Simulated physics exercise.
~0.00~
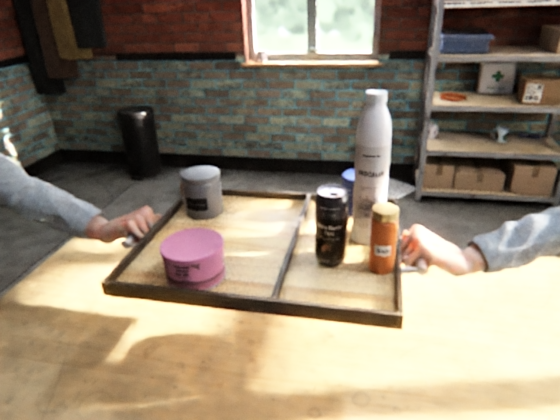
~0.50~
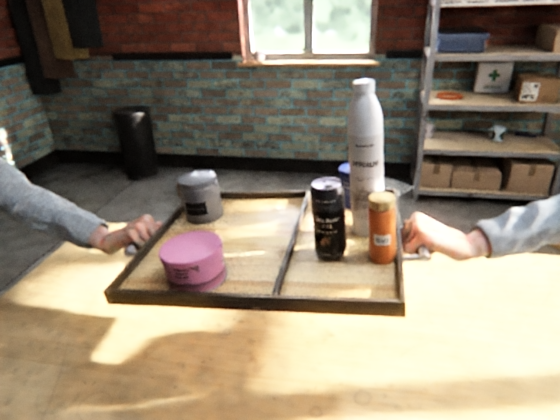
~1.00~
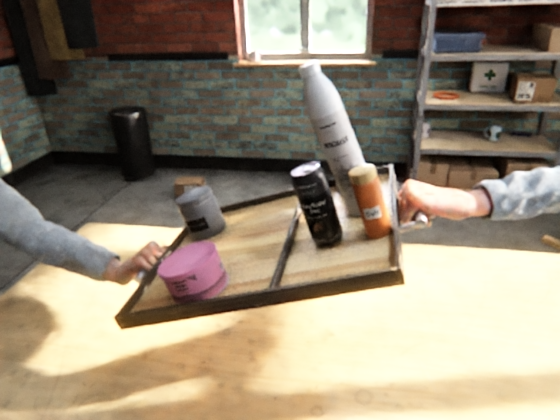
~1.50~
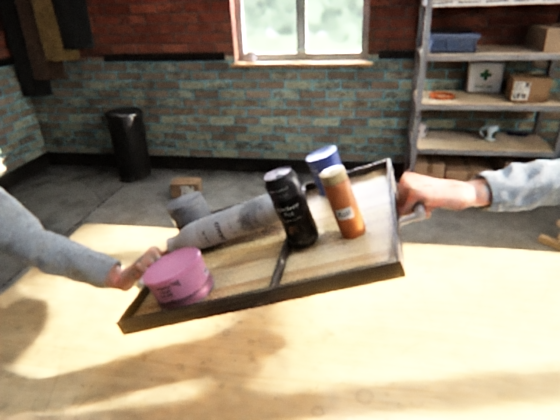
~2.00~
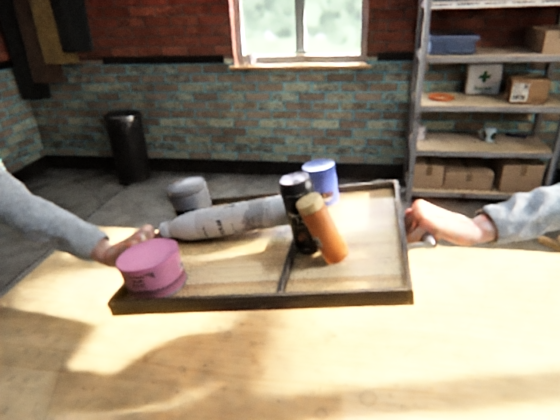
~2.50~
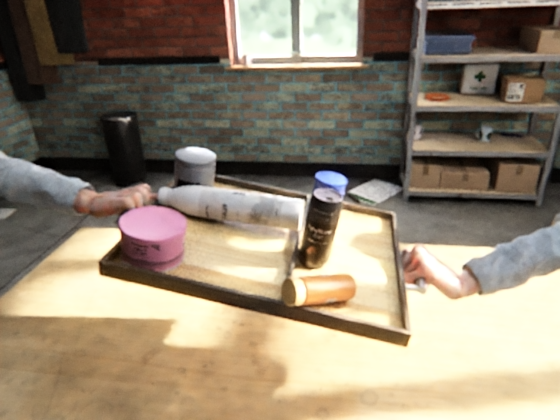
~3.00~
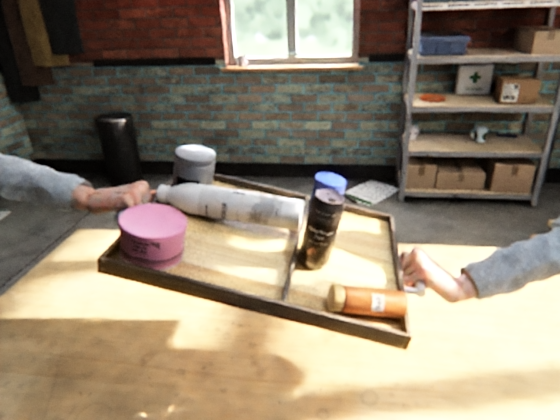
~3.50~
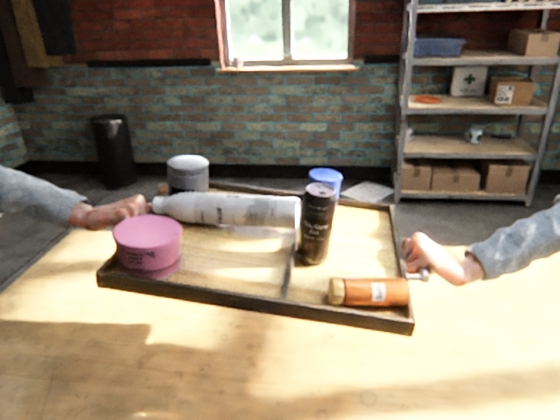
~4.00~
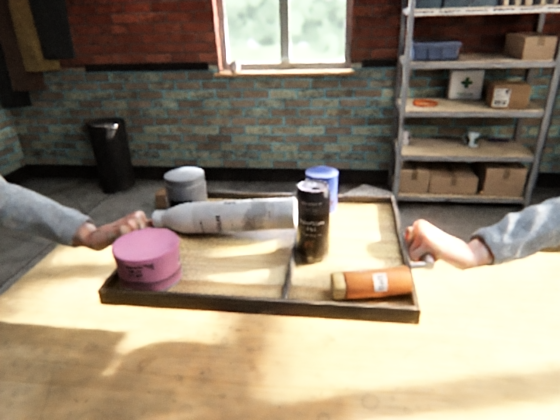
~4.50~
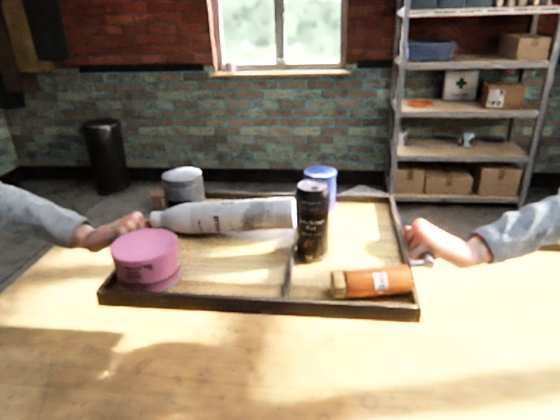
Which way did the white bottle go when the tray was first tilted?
The white bottle went to the left, falling over toward the lowered side of the tray and ending up on its side.
